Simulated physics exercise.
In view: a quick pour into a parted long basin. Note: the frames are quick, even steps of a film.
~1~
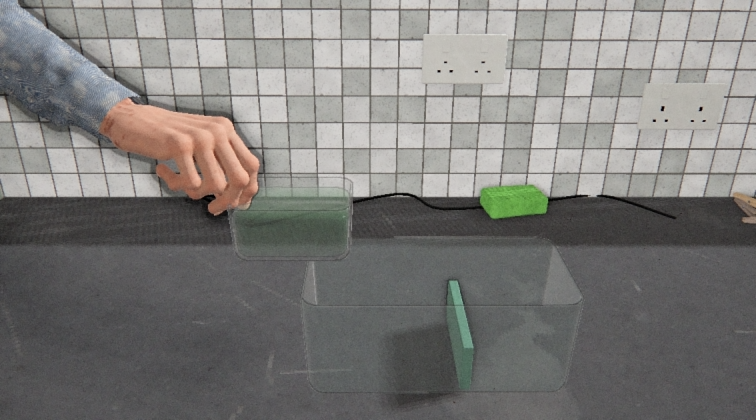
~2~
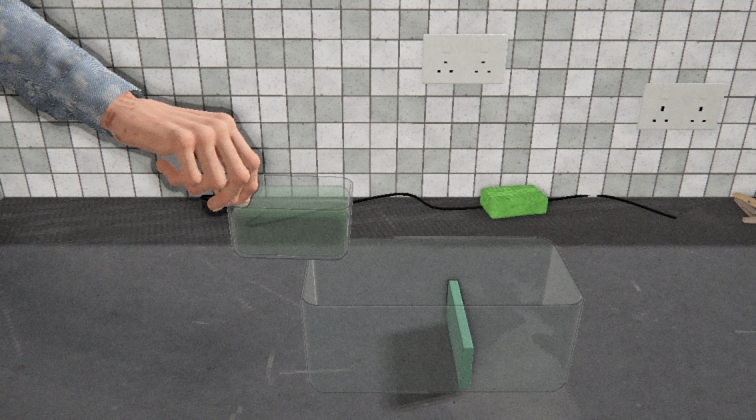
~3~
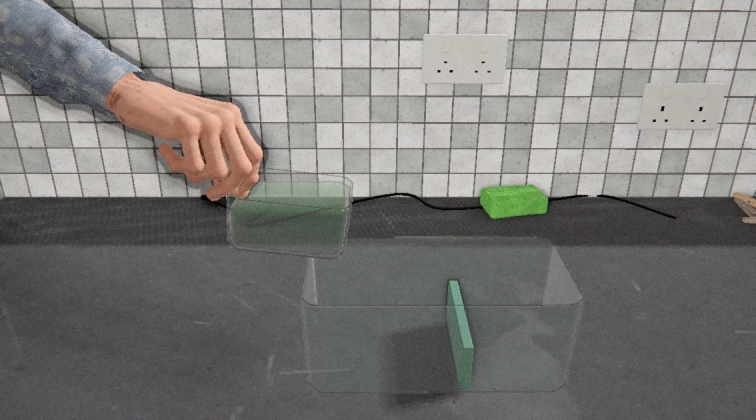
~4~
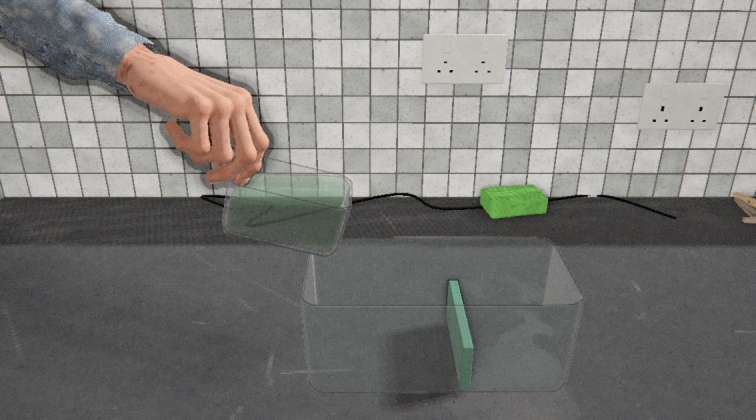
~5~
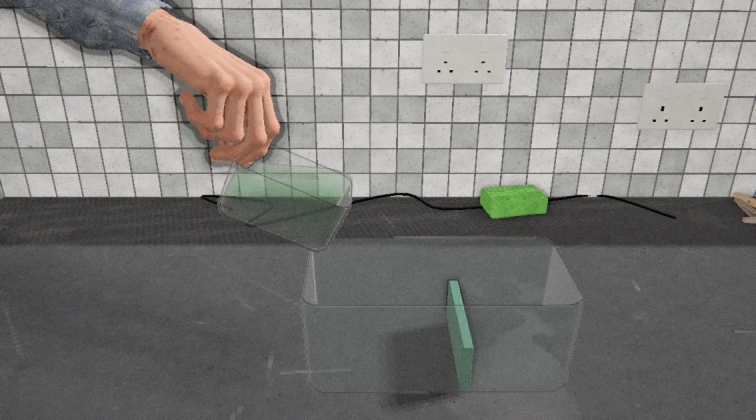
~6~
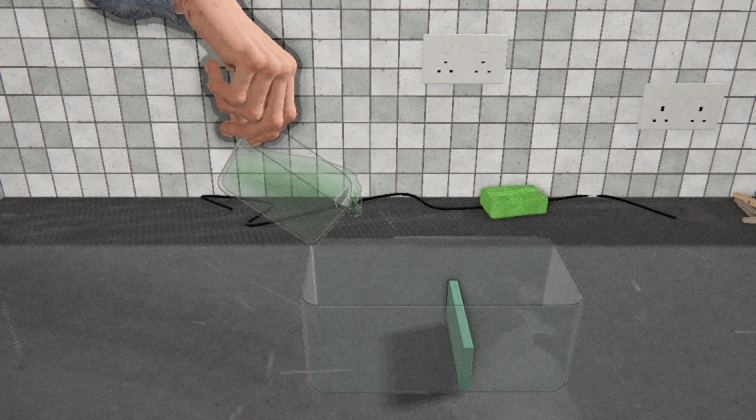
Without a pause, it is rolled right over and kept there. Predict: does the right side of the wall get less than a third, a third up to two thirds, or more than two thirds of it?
It gets less than a third.
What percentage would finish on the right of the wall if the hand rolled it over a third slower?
Near 10 parts in a hundred.
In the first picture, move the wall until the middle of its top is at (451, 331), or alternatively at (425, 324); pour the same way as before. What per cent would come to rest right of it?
40 per cent, then 70 per cent, roughly.
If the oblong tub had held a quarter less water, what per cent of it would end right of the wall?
I'd put it at around 5 %.
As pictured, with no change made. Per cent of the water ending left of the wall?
I'd put it near 85 per cent.
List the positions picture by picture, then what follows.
In the first frame, it leans 0°; its right rim is at (351, 195); the water meets the walls at (238, 199) and (349, 199); the long basin's rim runs from (306, 270) to (568, 270); the wall's top is at (460, 313).
In the second frame, it leans 2°; its right rim is at (351, 195); the water meets the walls at (237, 198) and (349, 197).
In the third frame, it leans 7°; its right rim is at (351, 195); the water meets the walls at (236, 194) and (350, 193).
In the fourth frame, it leans 14°; its right rim is at (350, 195); the water meets the walls at (234, 186) and (350, 188).
In the fifth frame, it leans 25°; its right rim is at (350, 195); the water meets the walls at (231, 174) and (349, 187); 3 per cent is over the edge.
In the sixth frame, it leans 37°; its right rim is at (349, 195); the water meets the walls at (234, 155) and (337, 177); 7 per cent is over the edge.
A moment on, the oblong tub is tipped right over and 19 per cent is still to pour, 25 is left of the wall and 0 right of it.
Next, the oblong tub is tipped right over and 0 per cent is still to pour, 80 is left of the wall and 14 right of it.
Then the oblong tub is tipped right over and 0 per cent is still to pour, 83 is left of the wall and 13 right of it.
Later the oblong tub is tipped right over and 0 per cent is still to pour, 84 is left of the wall and 13 right of it.
At rest 84 per cent lies left of the wall, 13 right of it and 2 outside.
